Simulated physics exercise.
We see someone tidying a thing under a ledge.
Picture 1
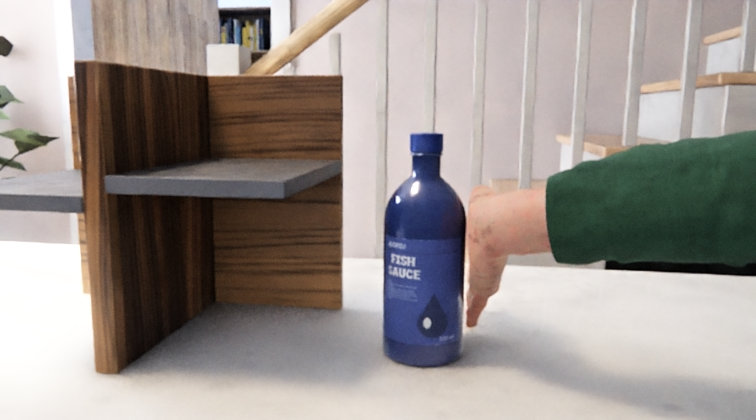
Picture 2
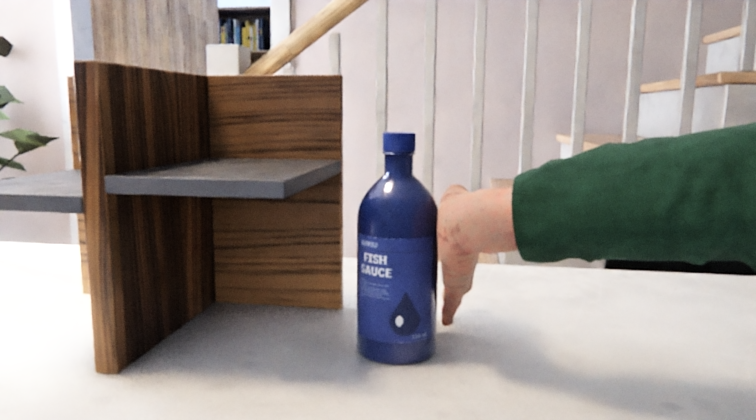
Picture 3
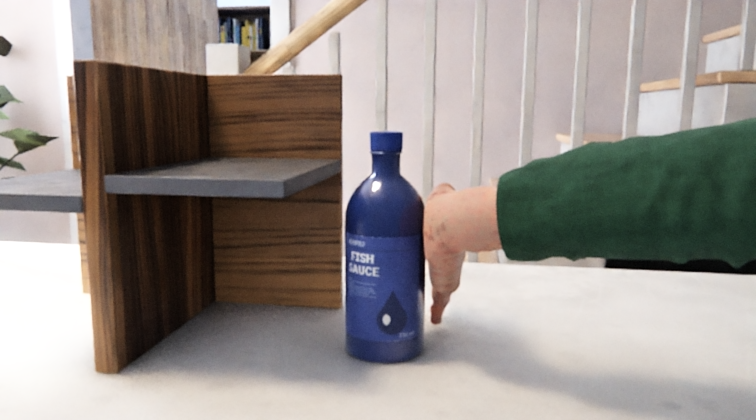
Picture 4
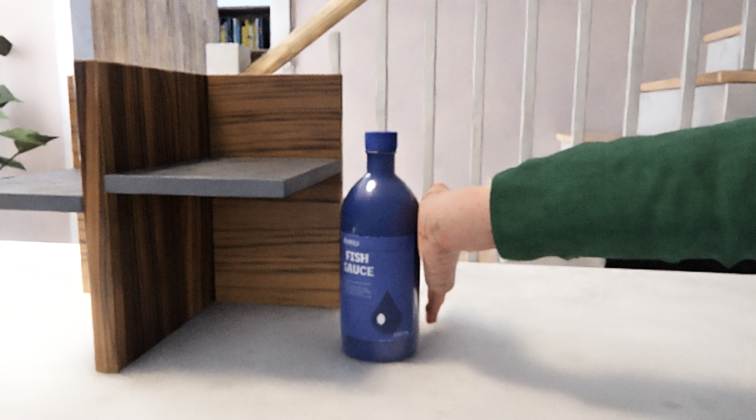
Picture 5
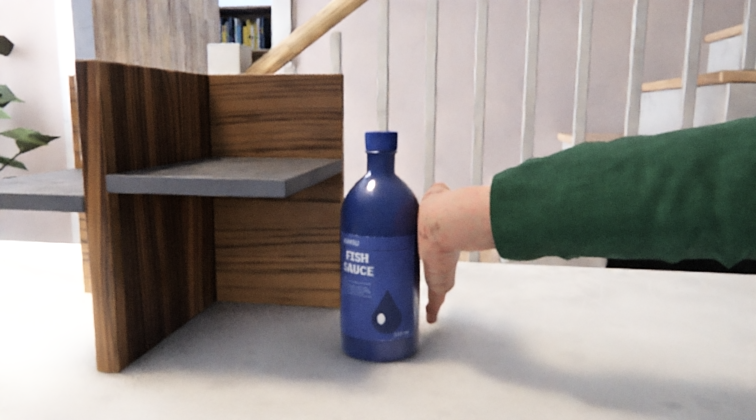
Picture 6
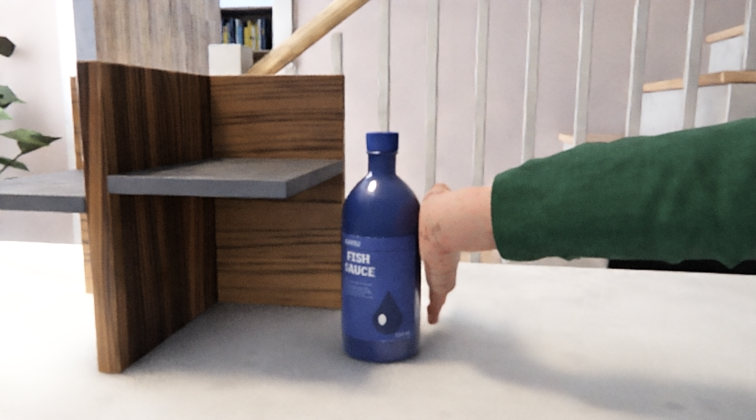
A blue fish sauce bottle slid a short way left across the pale tabletop toward a wooden shelf, pushed by a hand in a green sleeve, then barely moved with the hand still against it.
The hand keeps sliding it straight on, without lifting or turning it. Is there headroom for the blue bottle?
Outcome: The blue bottle catches on the edge.
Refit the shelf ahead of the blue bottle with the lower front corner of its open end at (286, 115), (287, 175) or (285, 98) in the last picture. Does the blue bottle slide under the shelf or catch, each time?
One after another: It goes under; gets stuck; slides in.
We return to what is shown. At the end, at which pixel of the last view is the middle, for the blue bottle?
Its middle is close to (348, 242).
Then, 0.24 s past the last view, blue bottle sliding up to the opening near (366, 242).
Then, 0.34 s past the last view, blue bottle sliding up to the opening near (348, 241).
Finally, the blue bottle is too tall, near (348, 241).
